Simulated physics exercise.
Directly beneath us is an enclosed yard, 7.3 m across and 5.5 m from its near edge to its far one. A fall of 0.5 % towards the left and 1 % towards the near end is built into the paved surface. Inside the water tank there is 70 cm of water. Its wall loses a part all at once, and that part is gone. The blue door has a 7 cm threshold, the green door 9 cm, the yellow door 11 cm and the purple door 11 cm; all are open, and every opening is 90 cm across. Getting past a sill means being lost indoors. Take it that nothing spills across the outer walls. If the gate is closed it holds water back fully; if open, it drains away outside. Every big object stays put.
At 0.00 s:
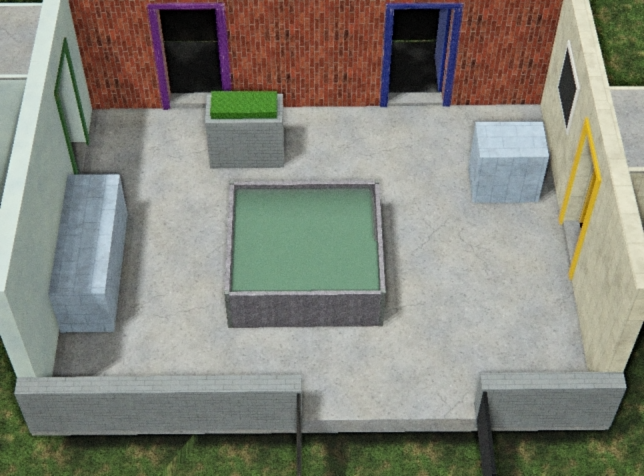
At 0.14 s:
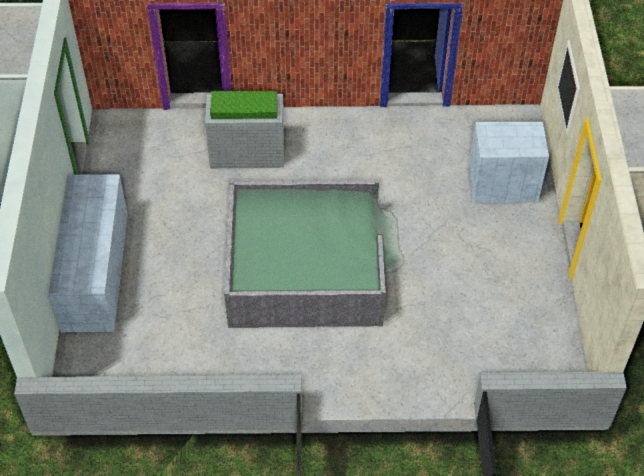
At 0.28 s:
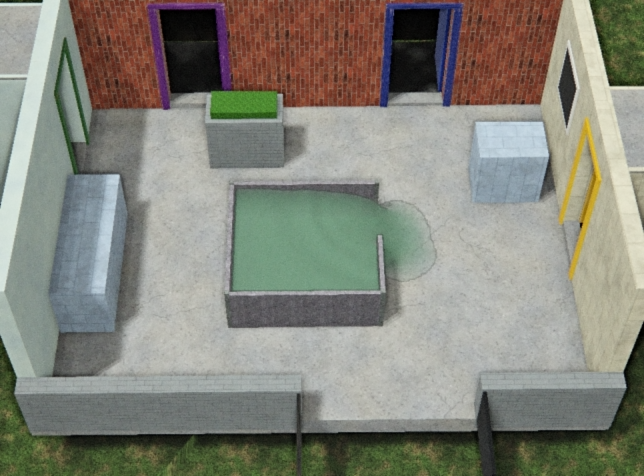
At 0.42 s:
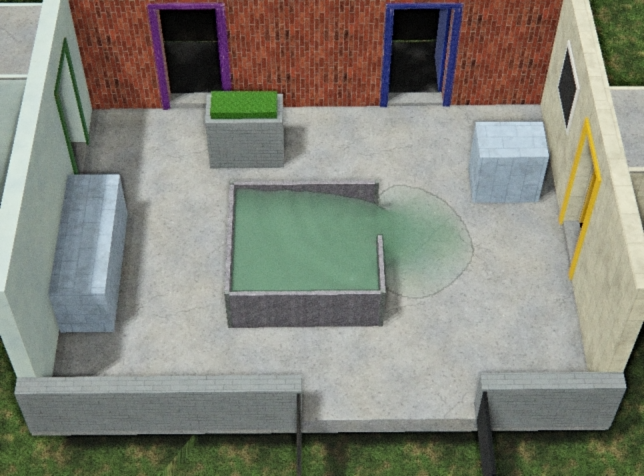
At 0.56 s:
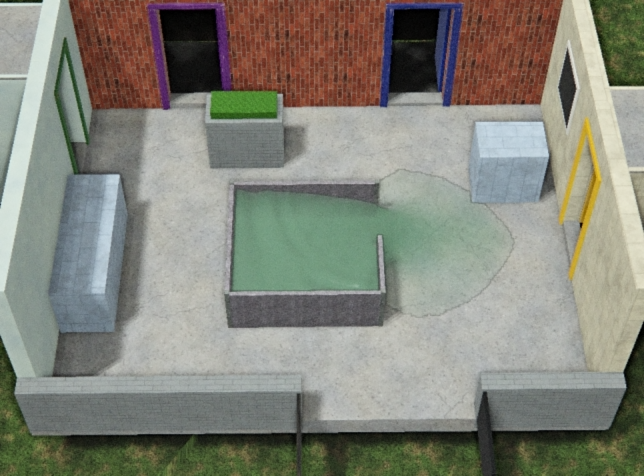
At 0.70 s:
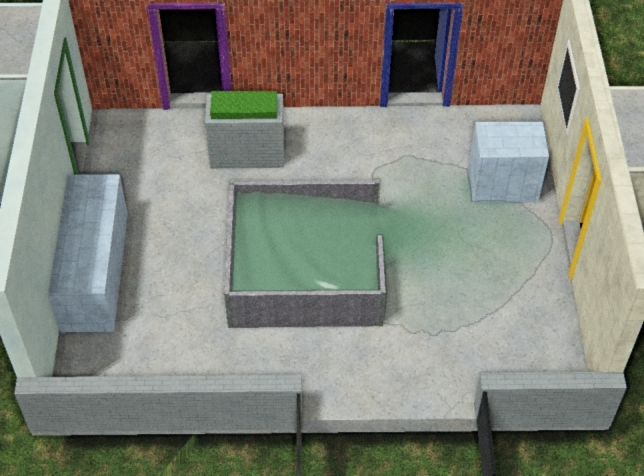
To begin with, greenish water lies still in a square, low-walled tank in the middle of an enclosed paved yard. Then part of the tank's right wall disappears and water pours through the gap, spreading rightward across the paving in a widening, thinning sheet that reaches the pale block.
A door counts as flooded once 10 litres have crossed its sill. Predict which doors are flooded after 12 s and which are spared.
In order: At the blue door the amount will overshoot the limit. At the green door the amount will not overshoot the limit. At the yellow door the amount will overshoot the limit. At the purple door the amount will not overshoot the limit.
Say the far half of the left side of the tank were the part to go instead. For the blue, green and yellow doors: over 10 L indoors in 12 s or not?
Blue: Within the limit; green: Exceeding the limit; yellow: Within the limit.
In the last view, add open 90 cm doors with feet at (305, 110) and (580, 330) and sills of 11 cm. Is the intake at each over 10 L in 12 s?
Door 1: Limit not reached; door 2: Limit broken.
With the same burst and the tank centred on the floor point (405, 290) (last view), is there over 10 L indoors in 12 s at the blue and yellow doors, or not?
Result - blue door does not exceed it, yellow door exceeds it.
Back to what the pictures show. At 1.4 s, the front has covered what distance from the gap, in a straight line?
That works out near 3.2 m.
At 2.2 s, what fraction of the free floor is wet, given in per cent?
Close to 30 in a hundred parts are wet.
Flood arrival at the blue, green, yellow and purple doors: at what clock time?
Blue = 1.8 s, green = 7.0 s, yellow = 0.8 s, purple = 5.5 s.
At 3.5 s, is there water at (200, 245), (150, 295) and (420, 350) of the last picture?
Listed in sequence, the spots are bone dry, bone dry and drenched.
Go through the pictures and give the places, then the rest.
The first frame shows still water, 70 cm deep, in the water tank at (305, 239).
In the second frame, the front is at (388, 214), 0.6 m from the gap at (375, 231); 0.3 m2 of floor is under water; 70 cm left at the back of the water tank.
In the third frame, water pours out at (375, 233) and has run 0.8 m, to (427, 261); typically 11 cm deep outside, 70 cm at the water tank's back.
In the fourth frame, water pours out at (375, 234) and has run 1.4 m, to (467, 251); typically 8 cm deep outside, 70 cm at the water tank's back.
In the fifth frame, the front is at (506, 235), 2.0 m from the gap at (375, 234); 3.4 m2 of floor is under water; 69 cm left at the back of the water tank.
In the sixth frame, water pours out at (375, 233) and has run 2.5 m, to (541, 228); typically 5 cm deep outside, 63 cm at the water tank's back.
After 1.4 s water covers 25 % of the floor and is deepest (42 cm) near (554, 212); blue door not reached, green door not reached, yellow door 22 cm at the sill, 36 L in, purple door not reached.
After 2.2 s water covers 30 % of the floor and is deepest (37 cm) near (556, 221); blue door 13 cm at the sill, 7 L in, green door not reached, yellow door 30 cm at the sill, 120 L in, purple door not reached.
After 3.5 s water covers 45 % of the floor and is deepest (26 cm) near (585, 389); blue door 13 cm at the sill, 41 L in, green door not reached, yellow door 20 cm at the sill, 215 L in, purple door not reached.
After 7.0 s water covers 80 % of the floor and is deepest (16 cm) near (574, 401); blue door 5 cm at the sill, 78 L in, green door 5 cm at the sill, 0 L in, yellow door 14 cm at the sill, 267 L in, purple door 4 cm at the sill, 0 L in.
After 12.0 s water covers 95 % of the floor and is deepest (12 cm) near (49, 407); blue door 4 cm at the sill, 79 L in, green door 8 cm at the sill, 1 L in, yellow door 7 cm at the sill, 274 L in, purple door 4 cm at the sill, 0 L in.
